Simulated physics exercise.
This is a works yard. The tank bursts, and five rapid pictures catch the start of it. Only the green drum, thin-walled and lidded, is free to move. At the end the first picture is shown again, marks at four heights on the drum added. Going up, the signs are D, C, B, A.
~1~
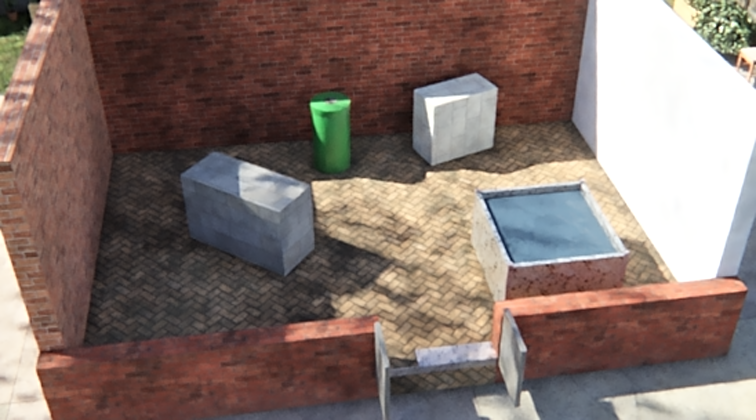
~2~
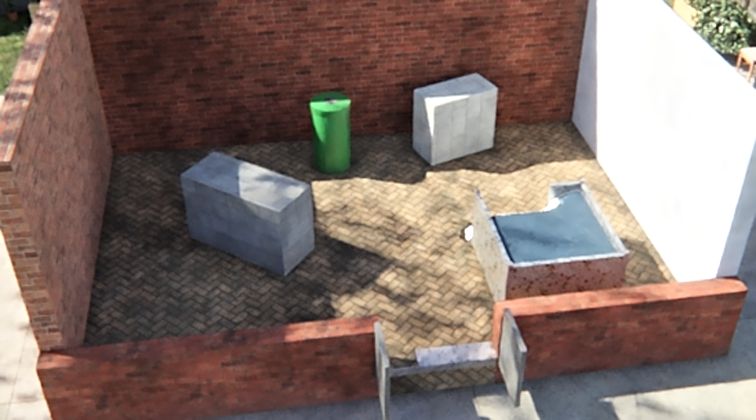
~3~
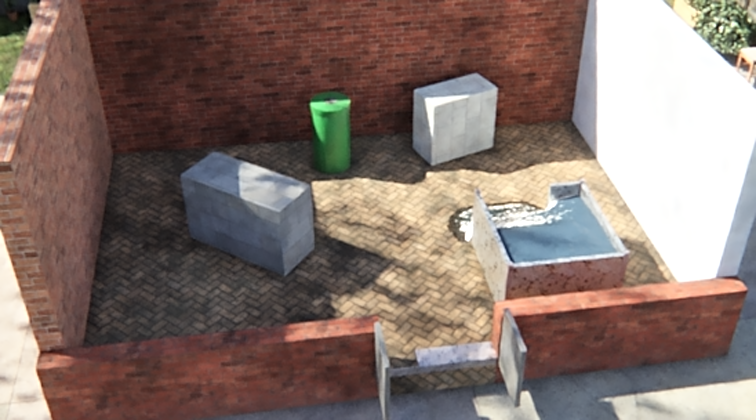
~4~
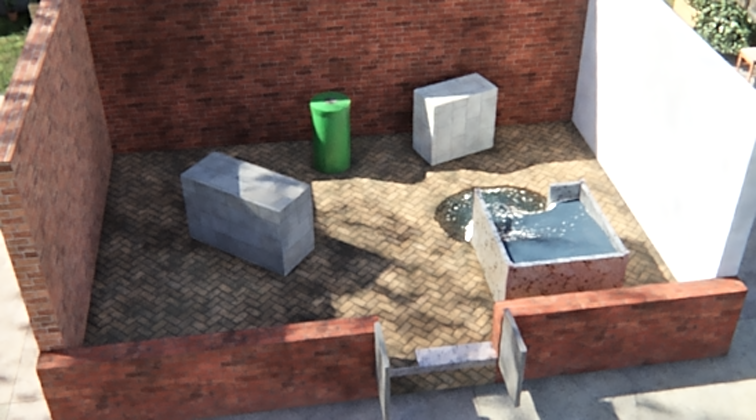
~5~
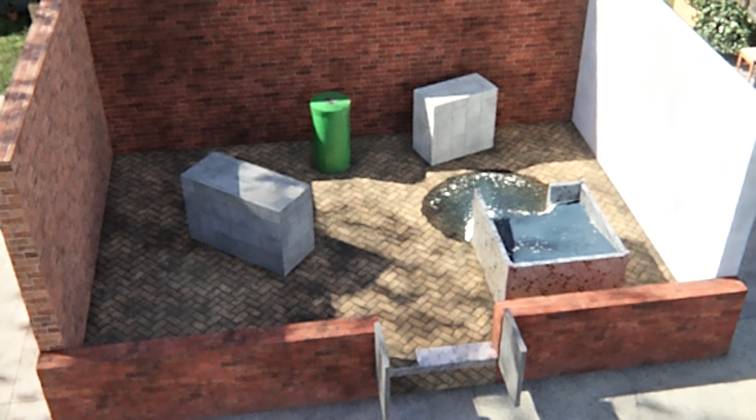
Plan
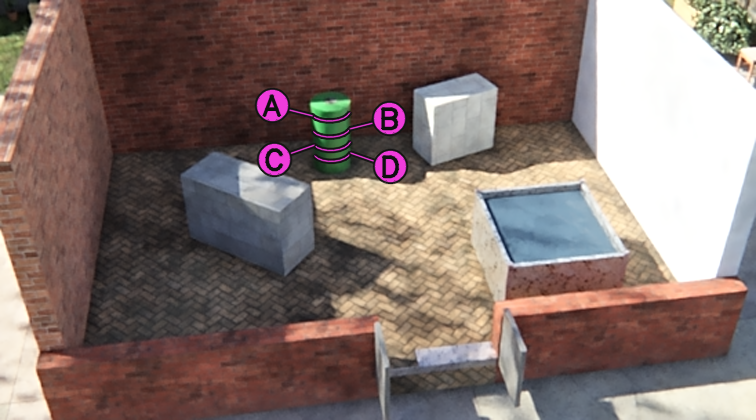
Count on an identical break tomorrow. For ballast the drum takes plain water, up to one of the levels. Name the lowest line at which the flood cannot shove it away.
I would pick mark D.
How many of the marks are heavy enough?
All four.
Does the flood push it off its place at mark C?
No.
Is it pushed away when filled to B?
No, that is safe.
In magenta, A at (332, 120); B at (333, 136); C at (333, 150); D at (334, 161); from the bottom up D, C, B, A.
If A is chosen, it does not move.
If B is chosen, it does not move.
If C is chosen, it does not move.
If D is chosen, it does not move.
